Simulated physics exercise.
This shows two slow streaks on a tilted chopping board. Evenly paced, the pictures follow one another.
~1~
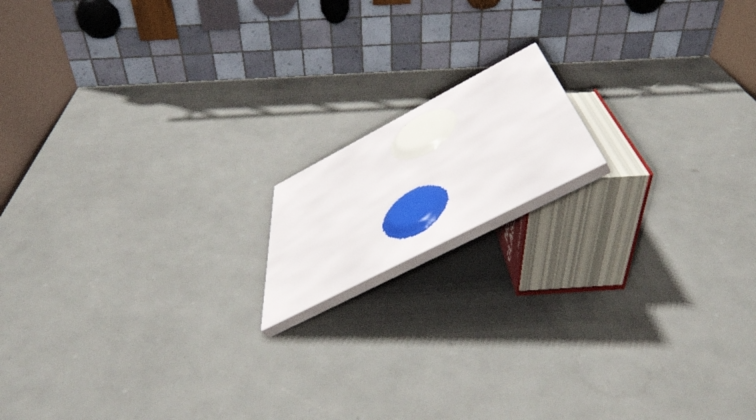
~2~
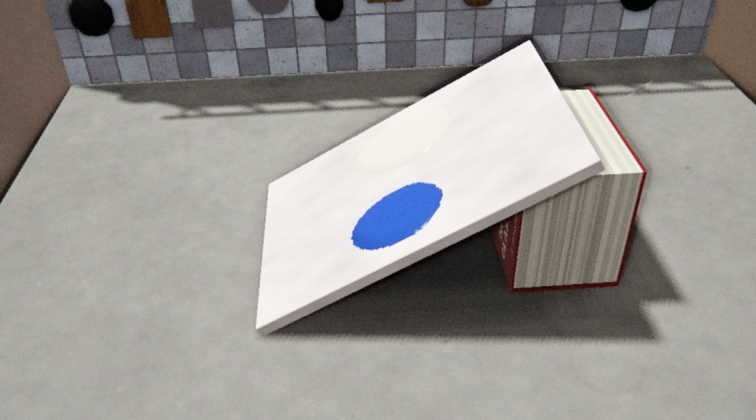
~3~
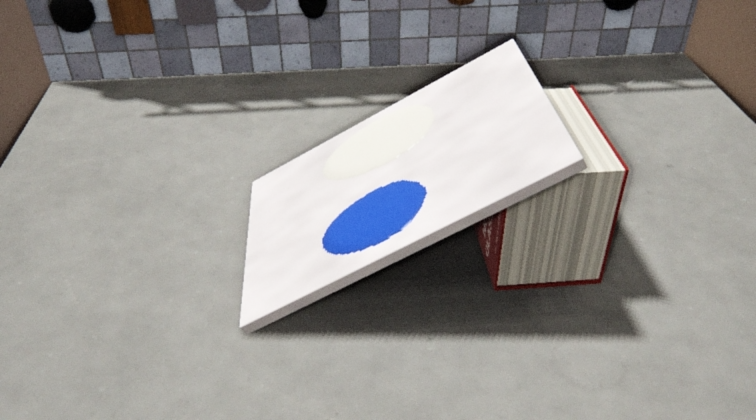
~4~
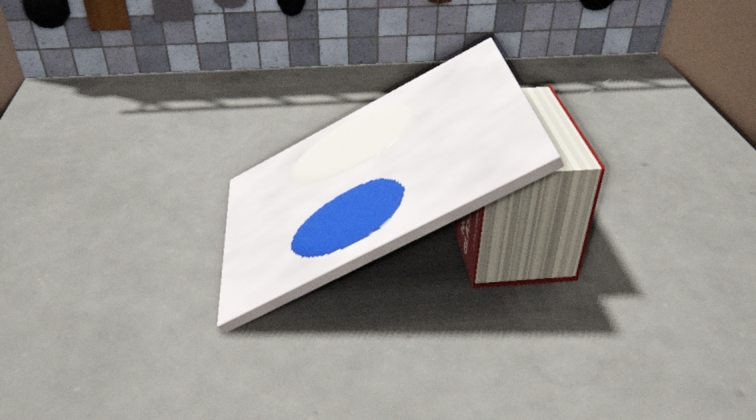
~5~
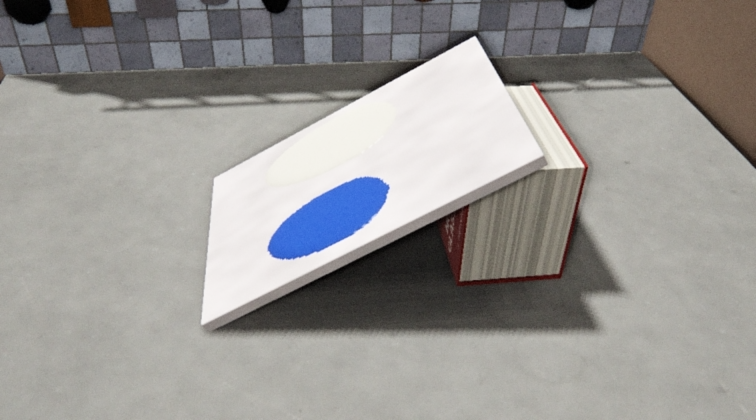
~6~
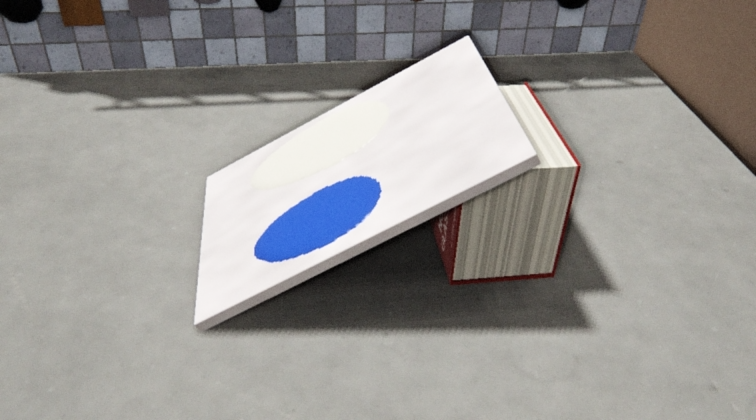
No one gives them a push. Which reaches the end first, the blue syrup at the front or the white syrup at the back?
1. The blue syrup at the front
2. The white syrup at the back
(2) The white syrup at the back.
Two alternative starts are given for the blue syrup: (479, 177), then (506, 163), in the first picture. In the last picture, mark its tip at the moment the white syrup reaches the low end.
Its tip is at (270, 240) in the first case and at (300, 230) in the second.
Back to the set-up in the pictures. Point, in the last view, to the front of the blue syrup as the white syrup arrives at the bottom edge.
The tip is near (219, 268) in the last view.
Next, the blue syrup is close to the edge; the white syrup is close to the edge.
Finally, the blue syrup is close to the edge; the white syrup is at the low edge.
